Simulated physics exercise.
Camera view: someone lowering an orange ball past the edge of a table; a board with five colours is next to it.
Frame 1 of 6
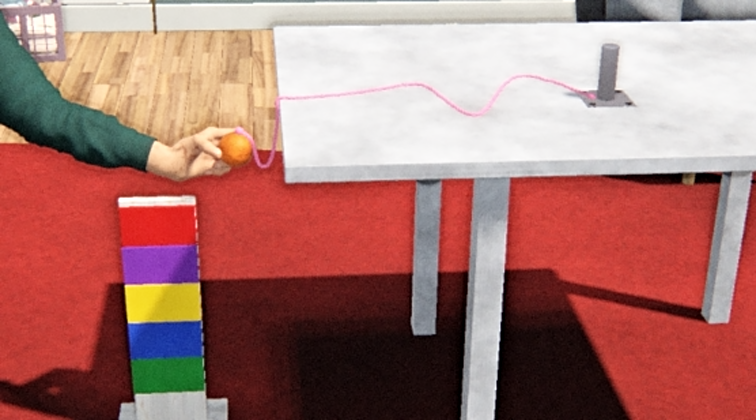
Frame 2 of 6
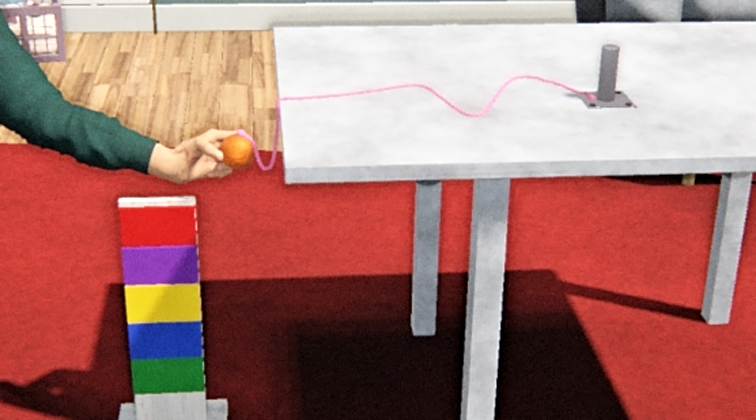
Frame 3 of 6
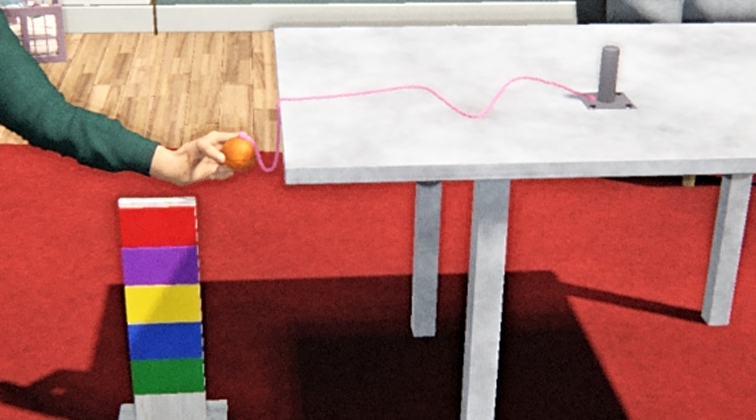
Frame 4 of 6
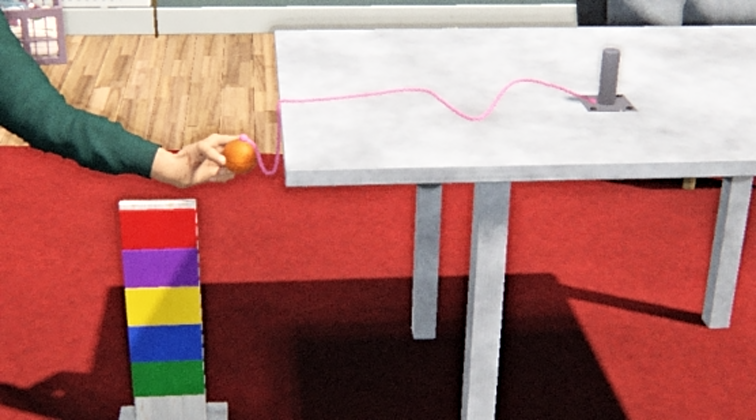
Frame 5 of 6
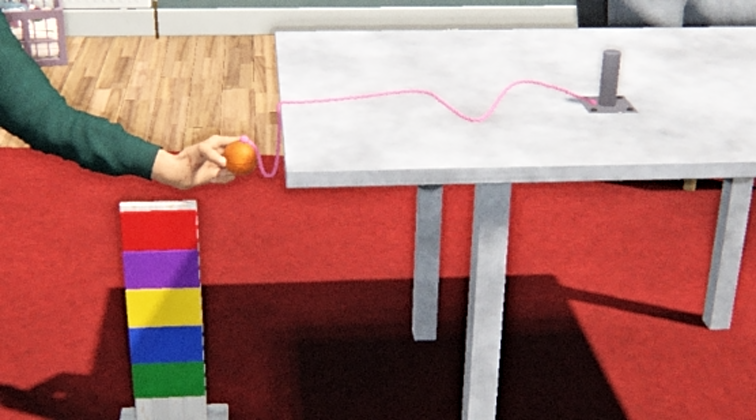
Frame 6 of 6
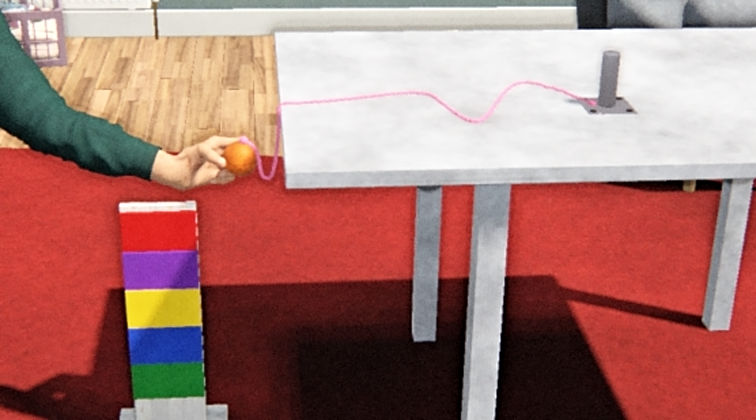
To begin with, a hand in a green sleeve holds an orange ball beside a pale table, with a pink string running across the tabletop to a grey peg and a colourful striped block standing below. The hand keeps its grip and barely moves, while the whole view shifts very slightly.
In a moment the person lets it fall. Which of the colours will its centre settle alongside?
It settles alongside green.
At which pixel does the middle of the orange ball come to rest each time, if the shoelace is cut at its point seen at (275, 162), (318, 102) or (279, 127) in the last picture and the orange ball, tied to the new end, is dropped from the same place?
Respectively (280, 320), (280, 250) and (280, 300).
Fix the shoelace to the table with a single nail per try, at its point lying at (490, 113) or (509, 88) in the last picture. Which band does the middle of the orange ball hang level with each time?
For the first place it's yellow, and for the second blue.
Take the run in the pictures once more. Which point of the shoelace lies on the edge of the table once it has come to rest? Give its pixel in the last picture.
At (434, 97).
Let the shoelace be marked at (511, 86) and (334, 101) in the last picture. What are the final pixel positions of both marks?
First: (478, 105). Second: (281, 214).
Soon after, ball near (252, 382); level with green.
Then, ball near (308, 386); level with green.
Further on, ball near (274, 385); level with green.
At rest, ball near (288, 387); level with green. The shoelace holds its middle at green.
